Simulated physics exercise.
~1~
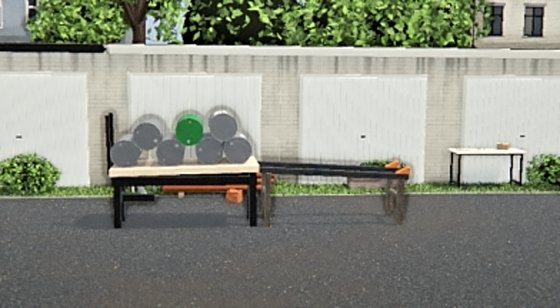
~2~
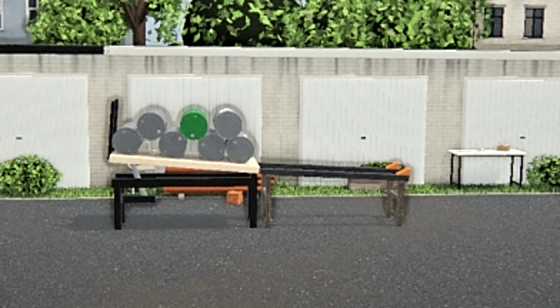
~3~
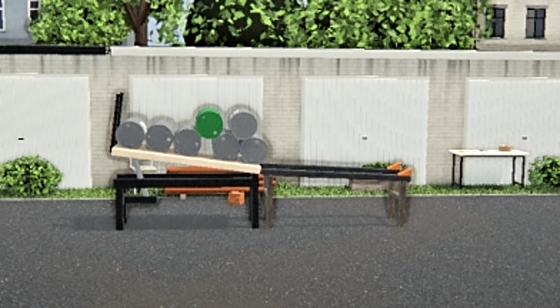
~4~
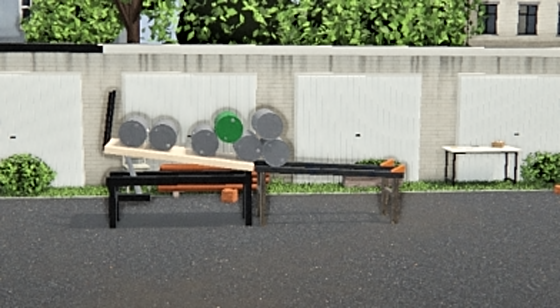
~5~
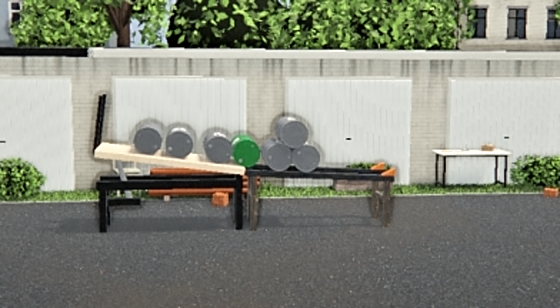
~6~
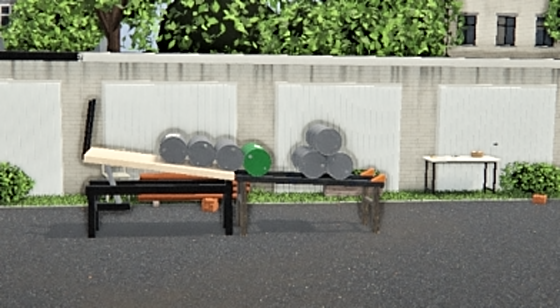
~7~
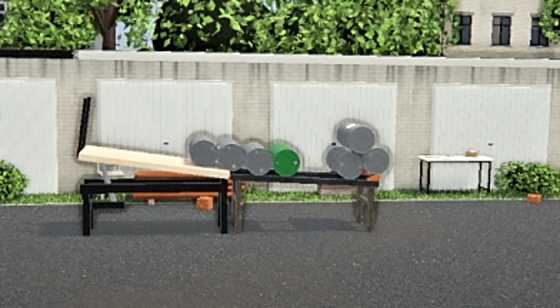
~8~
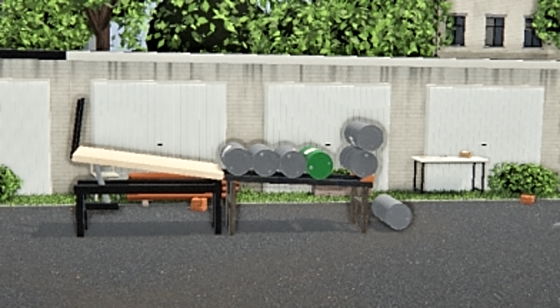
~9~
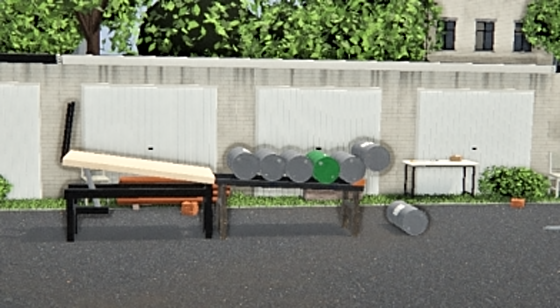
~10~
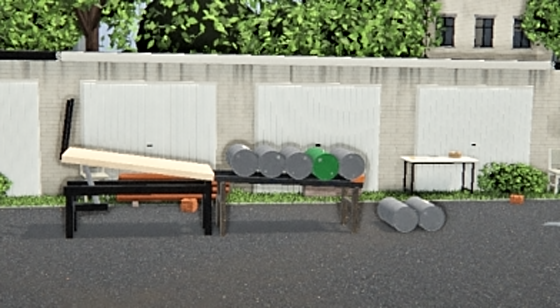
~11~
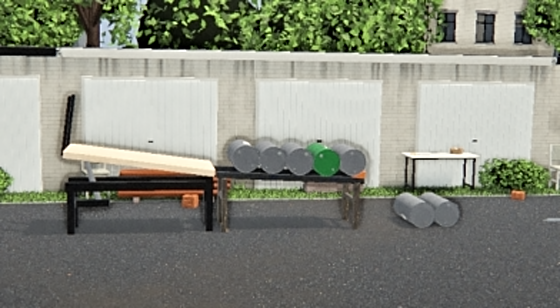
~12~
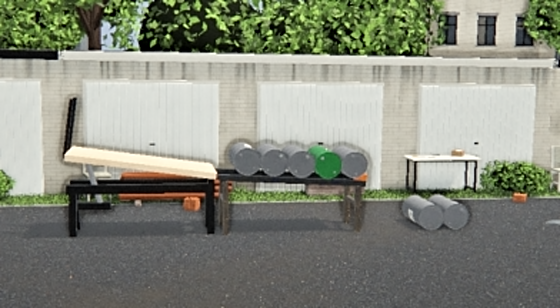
A green drum among a pile of grey ones rolled right as the wooden deck under them tipped, moving down onto the neighbouring rack, where two grey drums dropped off the far end to the ground and the green one stayed in the row left on top.
